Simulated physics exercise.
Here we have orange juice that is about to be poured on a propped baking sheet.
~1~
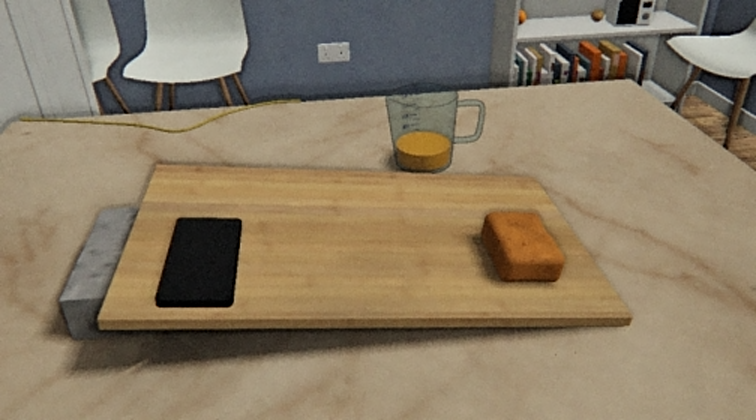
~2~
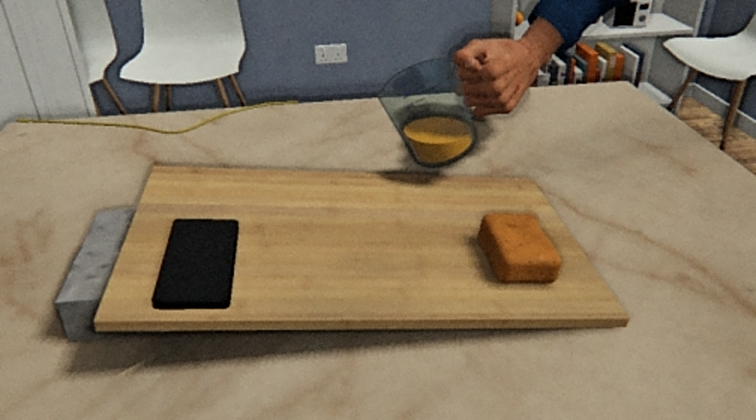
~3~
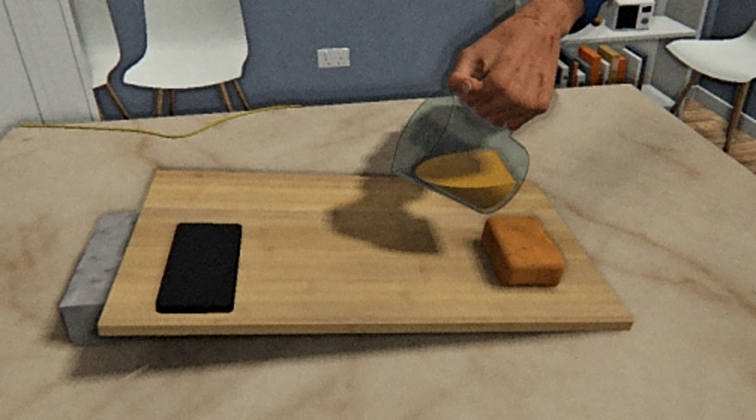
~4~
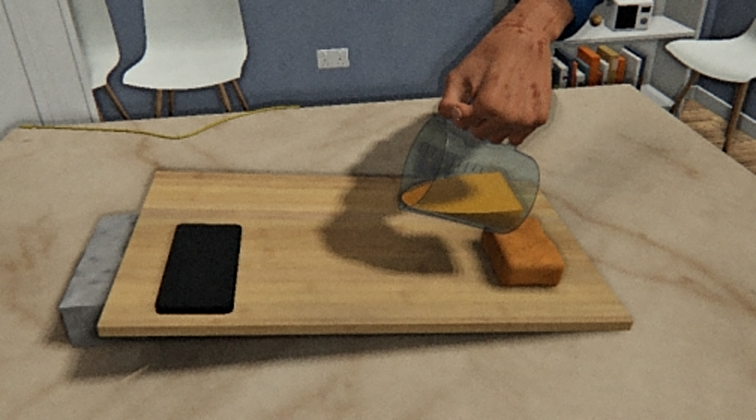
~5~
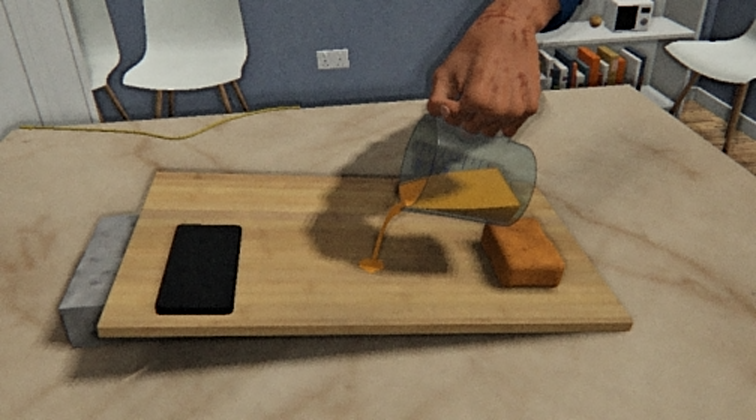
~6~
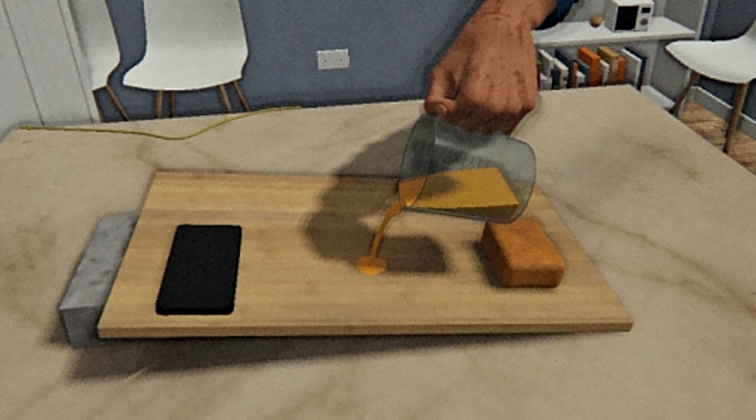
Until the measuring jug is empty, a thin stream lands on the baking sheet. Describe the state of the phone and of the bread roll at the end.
At the end: Phone dry, bread roll wet.
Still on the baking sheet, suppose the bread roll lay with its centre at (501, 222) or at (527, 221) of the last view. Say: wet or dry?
First placement: It meets the spill; second placement: It meets the spill.
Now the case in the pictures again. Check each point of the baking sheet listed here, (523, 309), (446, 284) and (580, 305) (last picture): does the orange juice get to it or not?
Checking each in turn gives in the spill, in the spill and in the spill.
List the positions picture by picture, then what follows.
The baking sheet slopes down to the right; measuring jug (424, 127) about a quarter full; phone (202, 259); bread roll (520, 246), in the first picture.
Measuring jug about a quarter full, surface at (438, 131); phone (199, 260), in the second picture.
Measuring jug (461, 154) tipped 50° with all of its load; bread roll (521, 251), in the third picture.
The baking sheet slopes down to the right; measuring jug (467, 178) tipped 65° with all of its load; phone (202, 265), in the fourth picture.
The first of it lands; measuring jug (464, 173) tipped 70° with all of its load; bread roll (520, 252), in the fifth picture.
The first of it lands; measuring jug (463, 171) tipped 70° with nearly all of its load; phone (203, 266); bread roll (521, 252), in the sixth picture.
A moment on, it runs down to the right; the phone is untouched; the bread roll is untouched.
Further on, it runs down to the right and off the end; the phone is untouched; the bread roll is reached.
When it is over, it runs down to the right and off the end; the phone is untouched; the bread roll is reached.
